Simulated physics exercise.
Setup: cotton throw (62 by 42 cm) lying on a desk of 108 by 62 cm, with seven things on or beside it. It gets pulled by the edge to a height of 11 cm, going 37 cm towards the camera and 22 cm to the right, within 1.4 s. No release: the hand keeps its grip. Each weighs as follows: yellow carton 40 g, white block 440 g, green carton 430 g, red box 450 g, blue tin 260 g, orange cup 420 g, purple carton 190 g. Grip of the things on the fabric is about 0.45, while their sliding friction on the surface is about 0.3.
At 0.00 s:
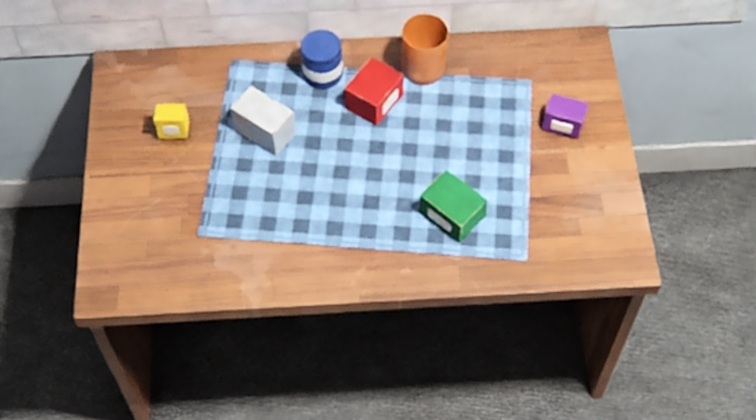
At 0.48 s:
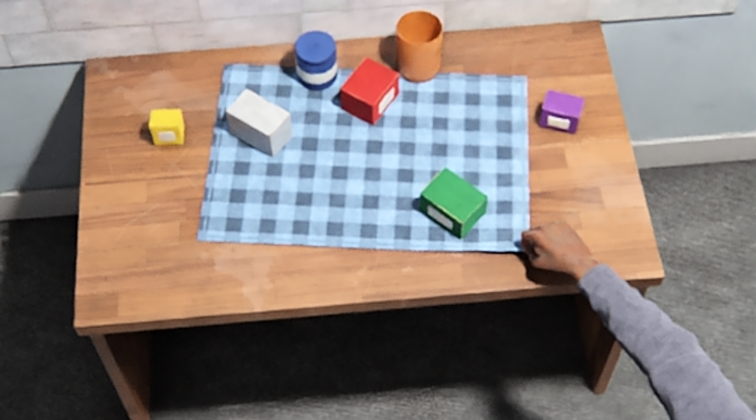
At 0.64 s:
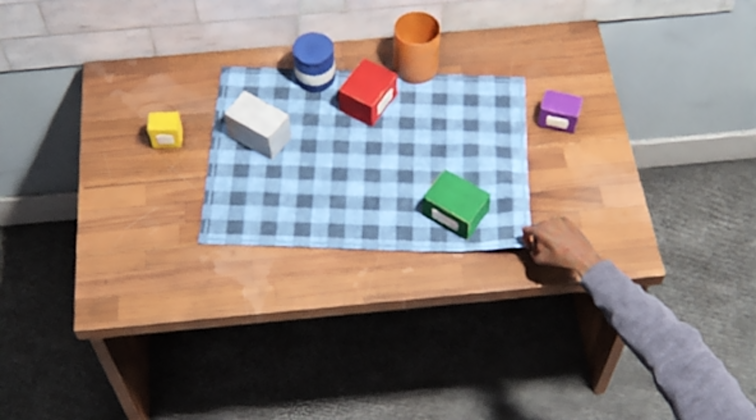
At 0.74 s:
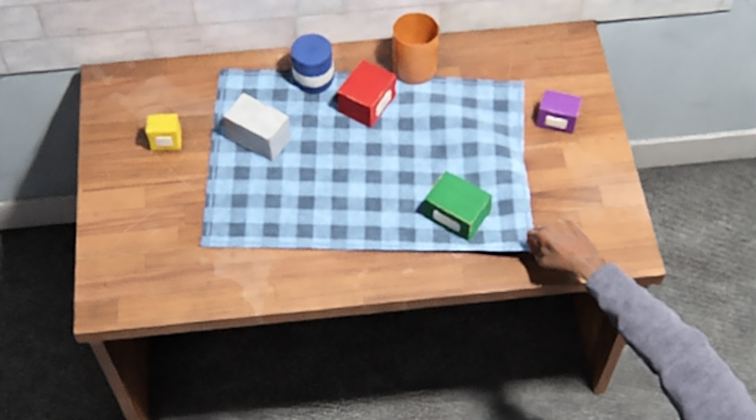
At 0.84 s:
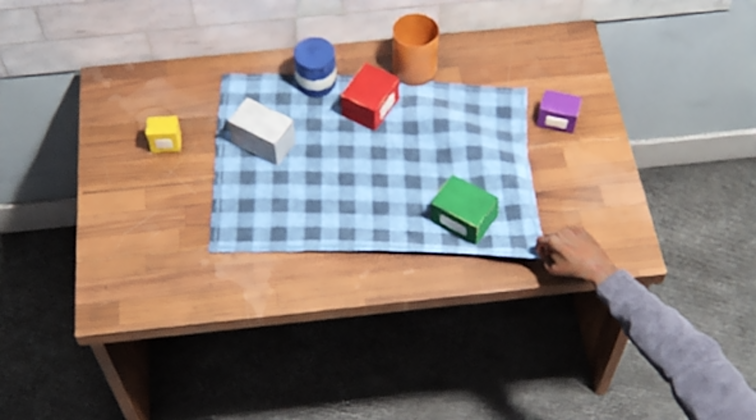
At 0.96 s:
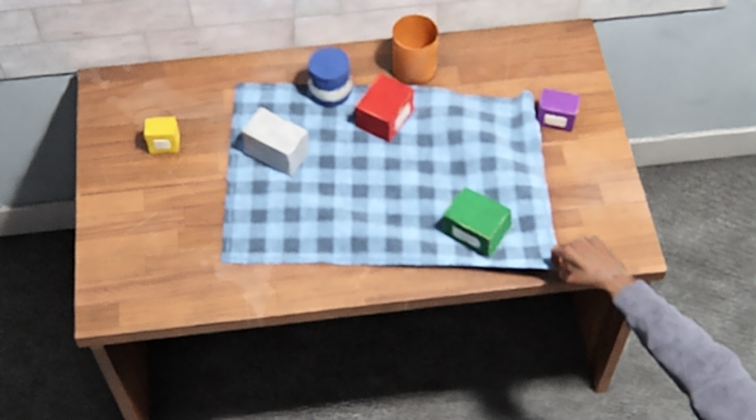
To begin with, a blue checked cloth lies on a wooden desk among colourful boxes, a blue tin and an orange cup. A hand grips its near right corner, then draws it slightly rightward and towards the viewer. The white block, red box, green carton and blue tin shift with it.
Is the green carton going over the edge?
Yes.
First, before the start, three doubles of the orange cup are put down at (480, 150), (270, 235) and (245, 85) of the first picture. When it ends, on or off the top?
Log, listed order - lost / lost / kept.
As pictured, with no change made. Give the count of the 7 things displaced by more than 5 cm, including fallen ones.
My count is 4.
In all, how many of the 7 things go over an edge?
4 in all.
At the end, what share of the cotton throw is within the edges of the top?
I'd say close to 0 per cent of it.
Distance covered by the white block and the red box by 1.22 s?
The white block is about 15 cm off and the red box about 20 cm.
After 1.2 s, 90 % of the cotton throw is still over the top; green carton 18 cm off its start, red box 18 cm off its start, blue tin 17 cm off its start.
After 1.5 s, 70 % of the cotton throw is still over the top; green carton 29 cm off its start, red box 30 cm off its start, blue tin 30 cm off its start.
After 1.8 s, 35 % of the cotton throw is still over the top; green carton 42 cm off its start at (621, 361), red box 46 cm off its start at (548, 221), blue tin 46 cm off its start at (488, 181).
After 2.0 s, 20 % of the cotton throw is still over the top; green carton on its side, 48 cm off its start, red box 57 cm off its start, white block on its side, 57 cm off its start.
After 3.6 s, 0 % of the cotton throw is still over the top; green carton over the edge, blue tin over the edge, white block over the edge, red box over the edge.
